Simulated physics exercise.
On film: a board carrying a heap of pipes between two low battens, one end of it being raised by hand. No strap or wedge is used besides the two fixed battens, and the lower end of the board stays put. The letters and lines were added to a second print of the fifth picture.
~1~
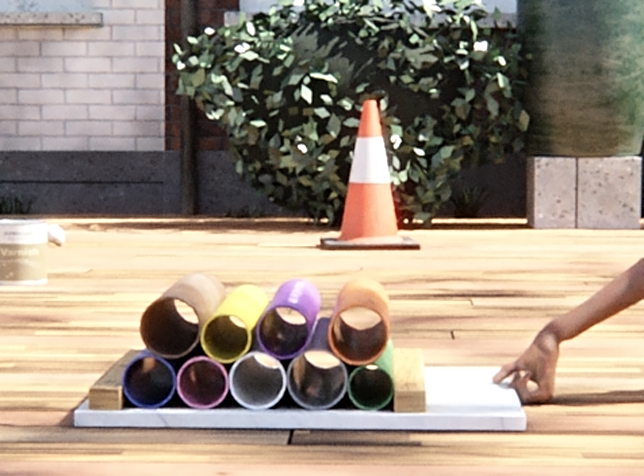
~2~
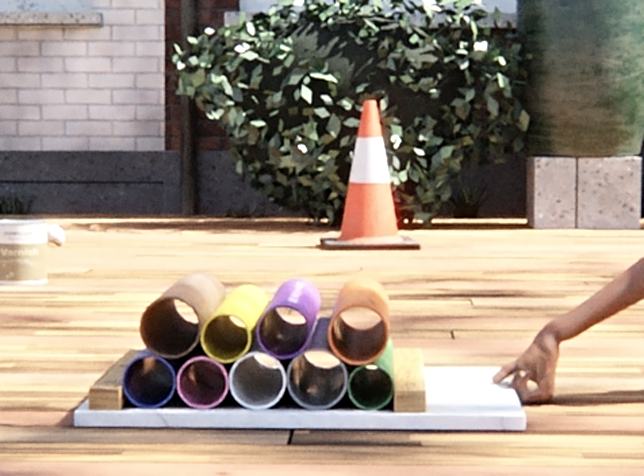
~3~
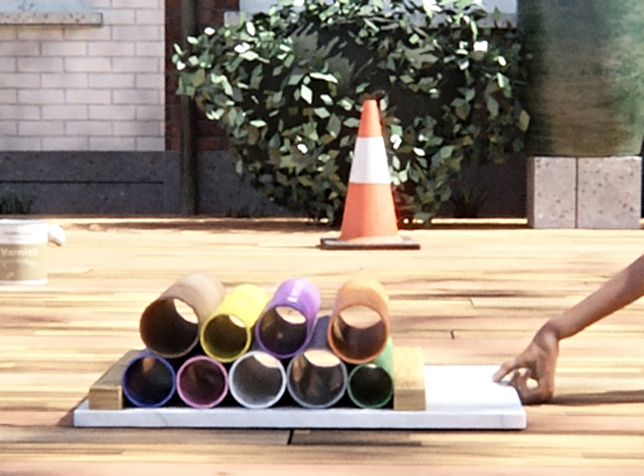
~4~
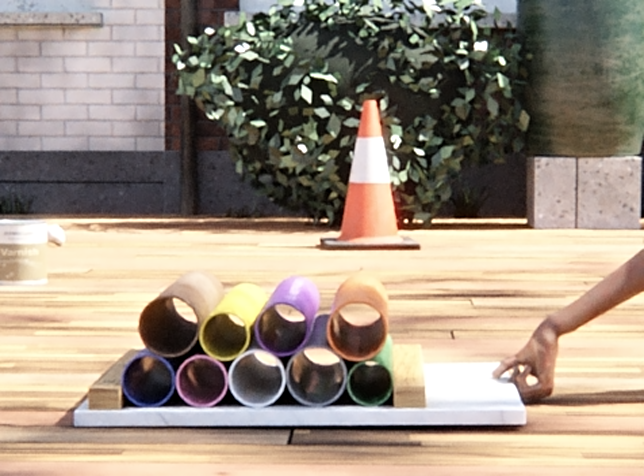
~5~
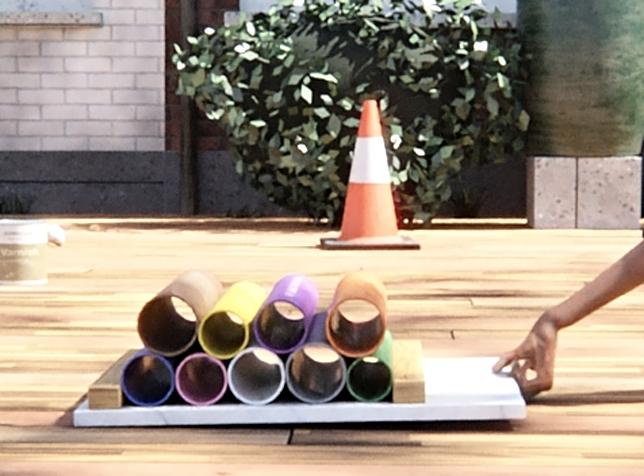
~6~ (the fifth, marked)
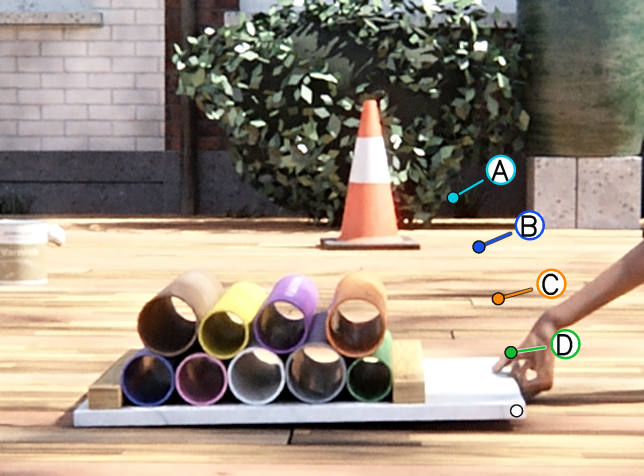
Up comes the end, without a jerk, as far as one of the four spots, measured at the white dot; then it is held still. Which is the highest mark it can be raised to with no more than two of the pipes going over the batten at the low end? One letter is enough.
B is the limit.
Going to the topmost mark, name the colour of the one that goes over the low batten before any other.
It is the brown one.
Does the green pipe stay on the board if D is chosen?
The green pipe: Yes.
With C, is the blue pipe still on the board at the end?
Yes.
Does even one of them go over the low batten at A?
At A: Yes.
On the copy, A at (453, 198); B at (479, 247); C at (498, 299); D at (511, 352); the white dot at (516, 411).
On B. First, board at 15°.
Then, board at 23°.
Finally, board at 23°, one over the low batten (brown).
By contrast, A three over the low batten (yellow, purple, brown); C none over the low batten; D none over the low batten.
